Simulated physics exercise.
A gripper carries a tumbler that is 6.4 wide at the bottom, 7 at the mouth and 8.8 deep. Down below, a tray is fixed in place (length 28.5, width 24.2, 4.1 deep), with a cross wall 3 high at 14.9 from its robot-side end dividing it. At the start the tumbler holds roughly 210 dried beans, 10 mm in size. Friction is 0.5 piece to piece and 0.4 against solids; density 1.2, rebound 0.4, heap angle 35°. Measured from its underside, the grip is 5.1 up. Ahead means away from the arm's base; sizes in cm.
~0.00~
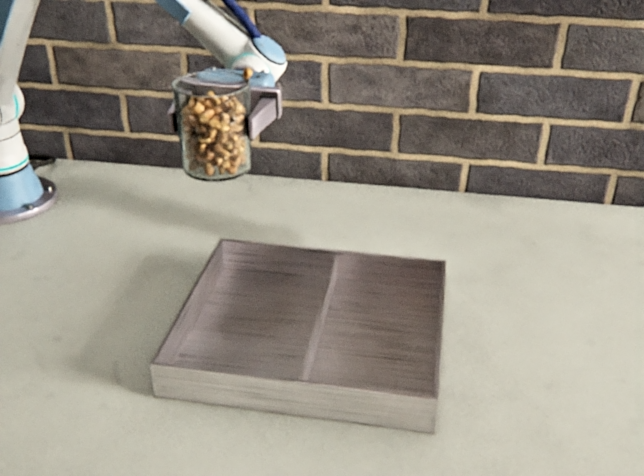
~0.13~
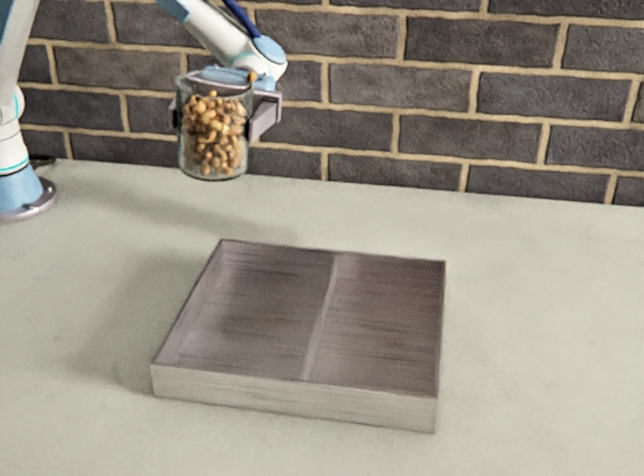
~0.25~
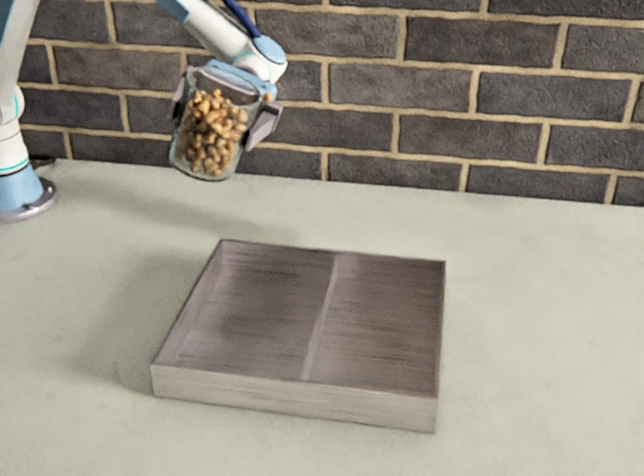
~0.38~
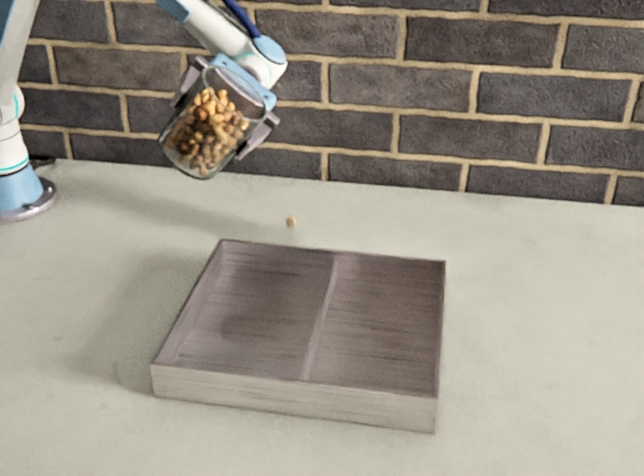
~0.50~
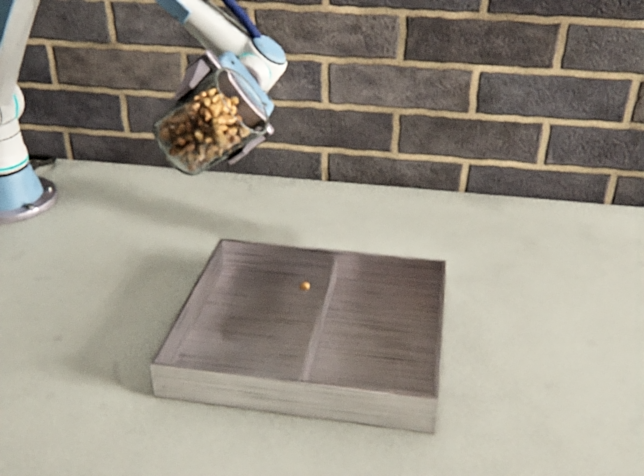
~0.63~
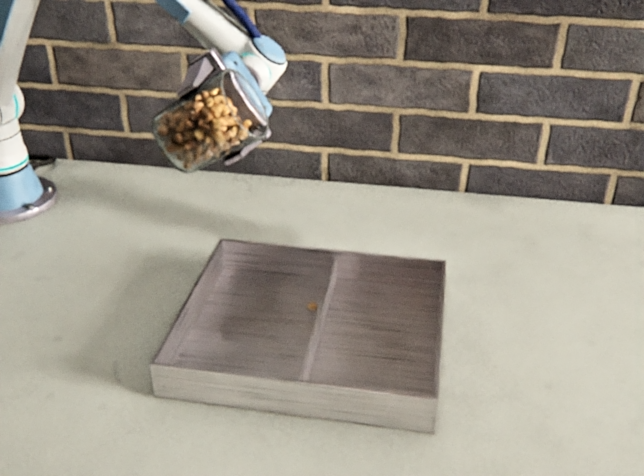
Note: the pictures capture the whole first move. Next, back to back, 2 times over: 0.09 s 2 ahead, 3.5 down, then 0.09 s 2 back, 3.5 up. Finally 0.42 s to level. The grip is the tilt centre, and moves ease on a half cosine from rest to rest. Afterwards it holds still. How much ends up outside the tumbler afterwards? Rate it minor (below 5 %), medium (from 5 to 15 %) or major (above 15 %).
Rated: Minor.
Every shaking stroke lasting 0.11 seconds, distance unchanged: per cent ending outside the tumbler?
It would come to roughly 0 %.
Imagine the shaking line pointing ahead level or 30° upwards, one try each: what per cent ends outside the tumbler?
25 and 55 %.
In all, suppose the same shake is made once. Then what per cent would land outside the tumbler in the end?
In that case it would be roughly 0 per cent.
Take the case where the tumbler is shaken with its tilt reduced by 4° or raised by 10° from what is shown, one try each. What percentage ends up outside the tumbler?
I'd say close to 0 and 10 per cent, in that order.
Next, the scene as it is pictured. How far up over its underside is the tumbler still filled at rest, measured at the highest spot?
Roughly 8.0 centimetres.
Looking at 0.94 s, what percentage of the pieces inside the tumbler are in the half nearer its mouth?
Mouth half: Close to 40 per cent.
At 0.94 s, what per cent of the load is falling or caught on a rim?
I'd reckon close to 0 per cent.
After 0.94 s, tilted 58° forward, highest piece 27 above the table; 213 in the tumbler, 1 in the robot-side part.
After 1.25 s, tilted 18° forward, highest piece 28 above the table; 209 in the tumbler, 3 in the robot-side part, 2 in the far-side part.
After 1.61 s, level, highest piece 29 above the table; 209 in the tumbler, 3 in the robot-side part, 2 in the far-side part.
After 2.66 s, level, highest piece 29 above the table; 209 in the tumbler, 3 in the robot-side part, 2 in the far-side part.
In the end, 209 in the tumbler, 3 in the robot-side part, 2 in the far-side part. That is 2 % outside the tumbler.
